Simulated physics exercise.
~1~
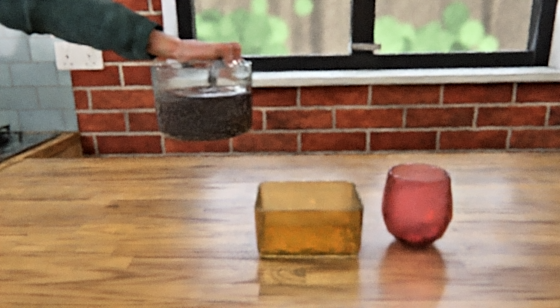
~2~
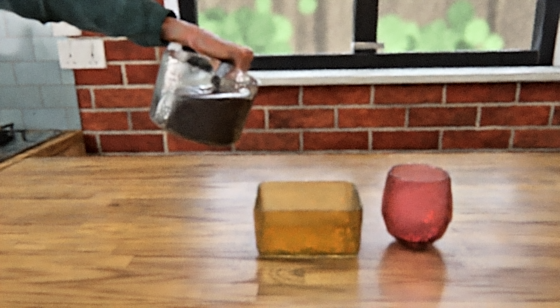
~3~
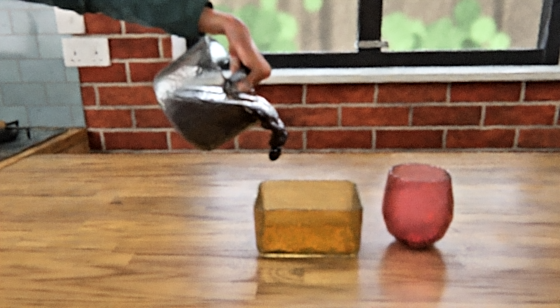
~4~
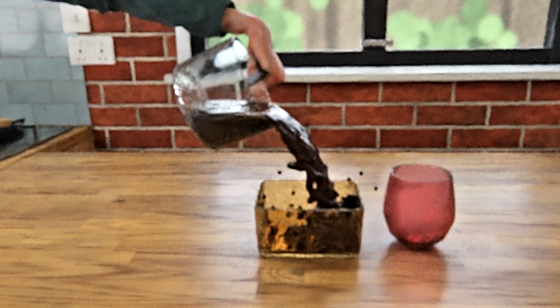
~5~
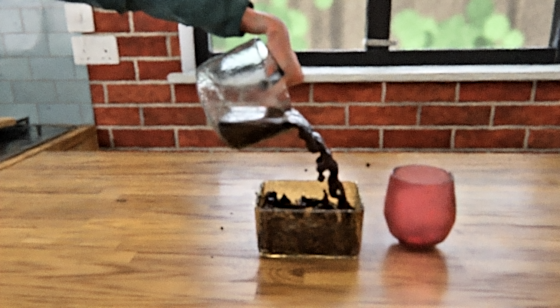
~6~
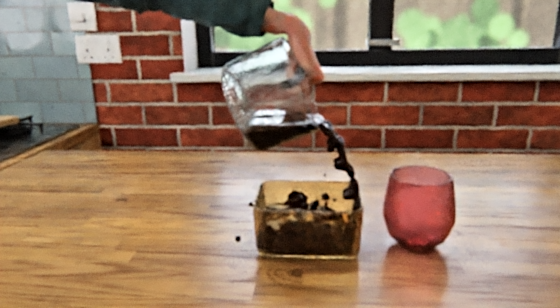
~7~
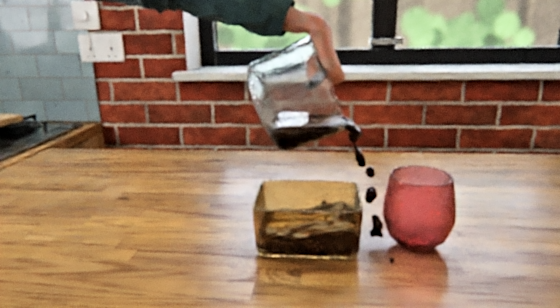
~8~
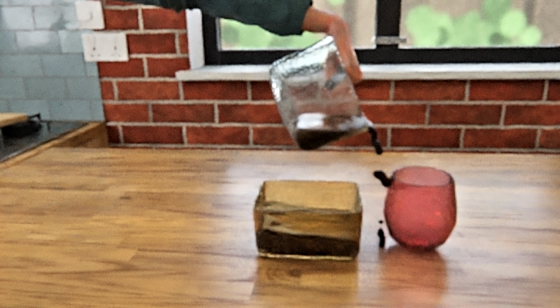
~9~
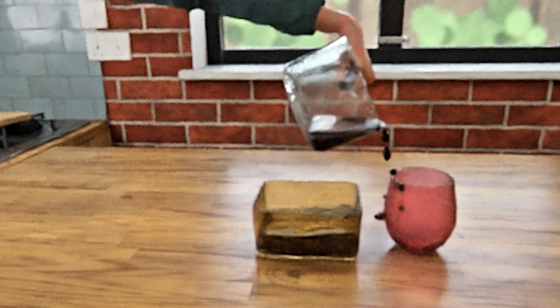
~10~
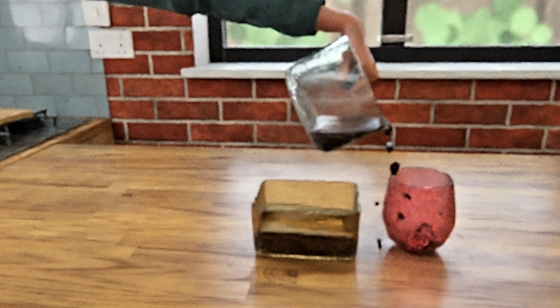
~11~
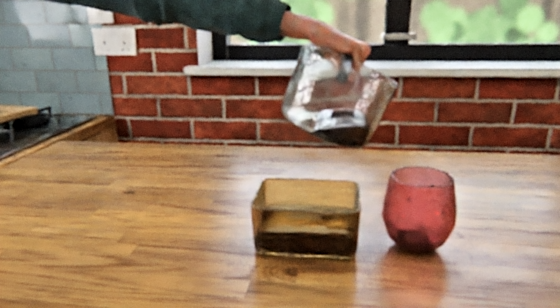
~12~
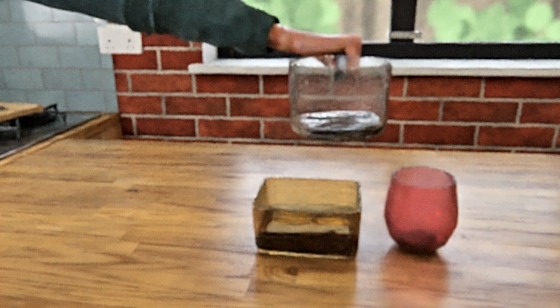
A hand tilts a small glass pot rightwards, pouring dark coffee into an amber tub, then a red glass, before levelling it.
